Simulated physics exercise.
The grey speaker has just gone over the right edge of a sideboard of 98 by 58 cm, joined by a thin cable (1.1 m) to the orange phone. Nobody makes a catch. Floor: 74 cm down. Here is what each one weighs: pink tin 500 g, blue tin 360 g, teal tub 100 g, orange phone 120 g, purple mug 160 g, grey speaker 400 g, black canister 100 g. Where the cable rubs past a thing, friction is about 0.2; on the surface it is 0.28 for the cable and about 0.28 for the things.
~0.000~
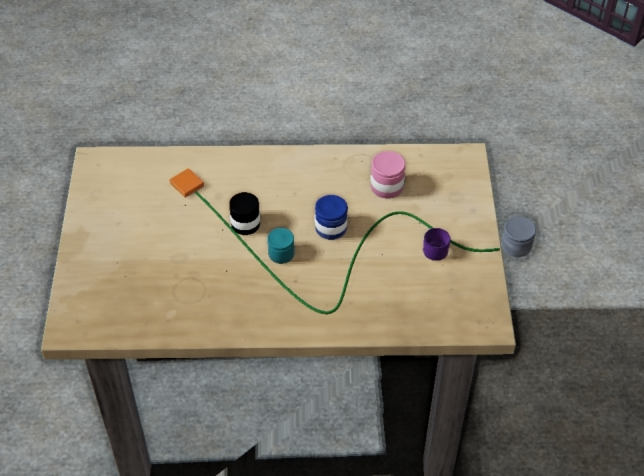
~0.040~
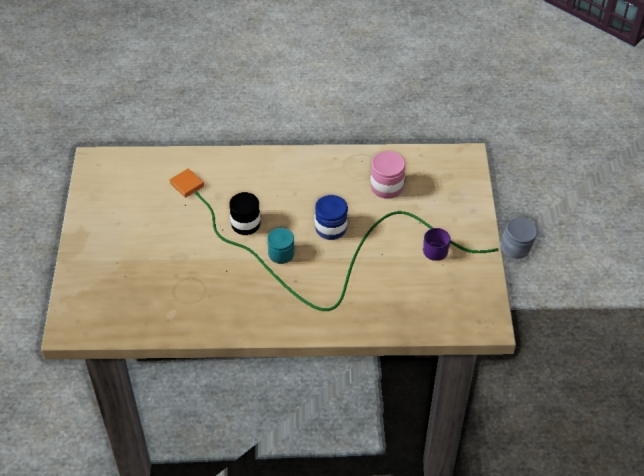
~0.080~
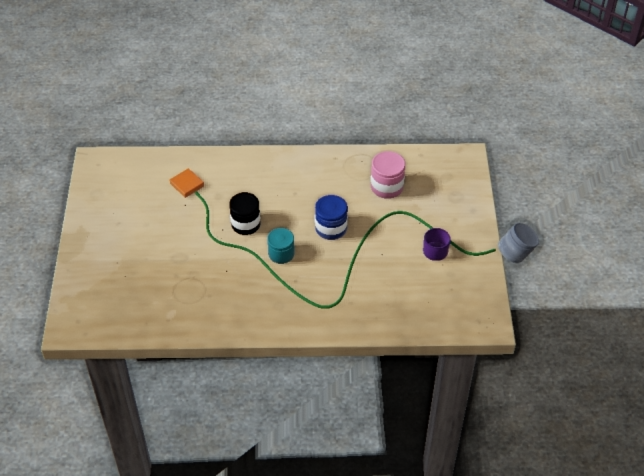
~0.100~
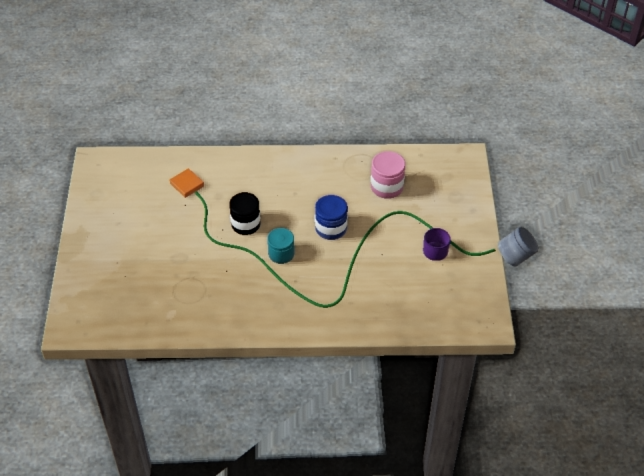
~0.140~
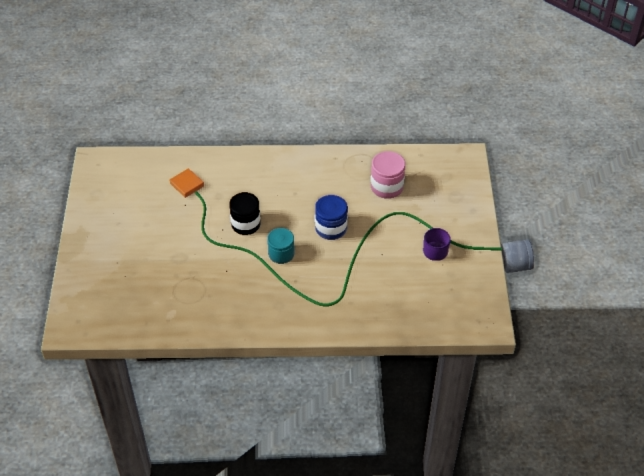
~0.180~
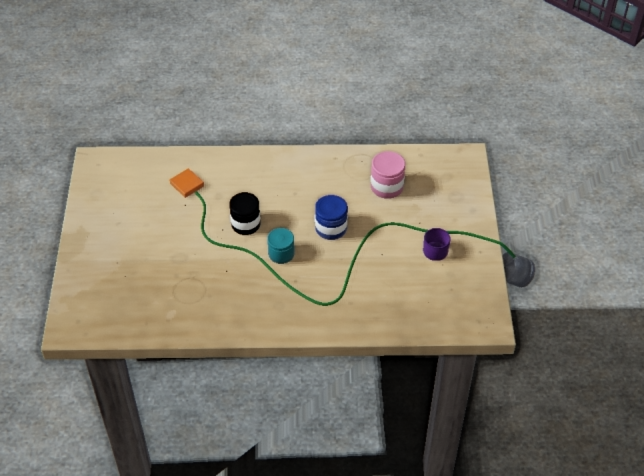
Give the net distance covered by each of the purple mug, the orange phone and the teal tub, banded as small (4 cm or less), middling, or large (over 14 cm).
Net distance: The purple mug covers a large one; the orange phone covers a large one; the teal tub covers a large one.
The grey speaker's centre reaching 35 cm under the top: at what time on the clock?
The clock reads 0.34 s at that moment.
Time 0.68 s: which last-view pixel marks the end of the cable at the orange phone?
At about (438, 304).
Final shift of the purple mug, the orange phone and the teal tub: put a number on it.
About: Purple mug over the edge, orange phone over the edge, teal tub off the top.
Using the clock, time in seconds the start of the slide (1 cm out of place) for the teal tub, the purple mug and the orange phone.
Teal tub: 0.32 s; purple mug: 0.70 s; orange phone: 0.34 s.
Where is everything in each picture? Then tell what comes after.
In the first picture, shows, purple mug (437, 238); orange phone (187, 181); teal tub (281, 238); cable runs through (458, 245) (381, 220) (344, 293) (278, 280) (224, 221).
In the second picture, shows, grey speaker (520, 230); cable runs through (457, 245) (344, 293) (214, 225).
In the third picture, shows, grey speaker (518, 243); cable runs through (456, 246) (344, 293) (207, 227).
In the fourth picture, shows, grey speaker (518, 247); cable runs through (456, 246) (344, 293) (205, 227).
In the fifth picture, shows, grey speaker (517, 256); cable runs through (458, 245) (344, 293) (203, 228).
In the sixth picture, shows, purple mug (437, 238); orange phone (187, 181); teal tub (281, 238); cable runs through (480, 237) (388, 224) (343, 291) (271, 270) (202, 228).
After 0.4 s, the cable's tail end at (250, 236); orange phone 18 cm off its start, teal tub 18 cm off its start, black canister 6 cm off its start.
After 0.7 s, the cable's tail end at (438, 304); orange phone 67 cm off its start, teal tub 43 cm off its start, black canister 10 cm off its start.
After 0.9 s, the cable has left the top; orange phone over the edge, teal tub over the edge, purple mug 13 cm off its start at (489, 265).
After 1.2 s, the cable has left the top; orange phone over the edge, teal tub over the edge, purple mug over the edge.
After 2.4 s, the cable has left the top; orange phone over the edge, teal tub over the edge, purple mug over the edge, black canister 10 cm off its start at (277, 180).
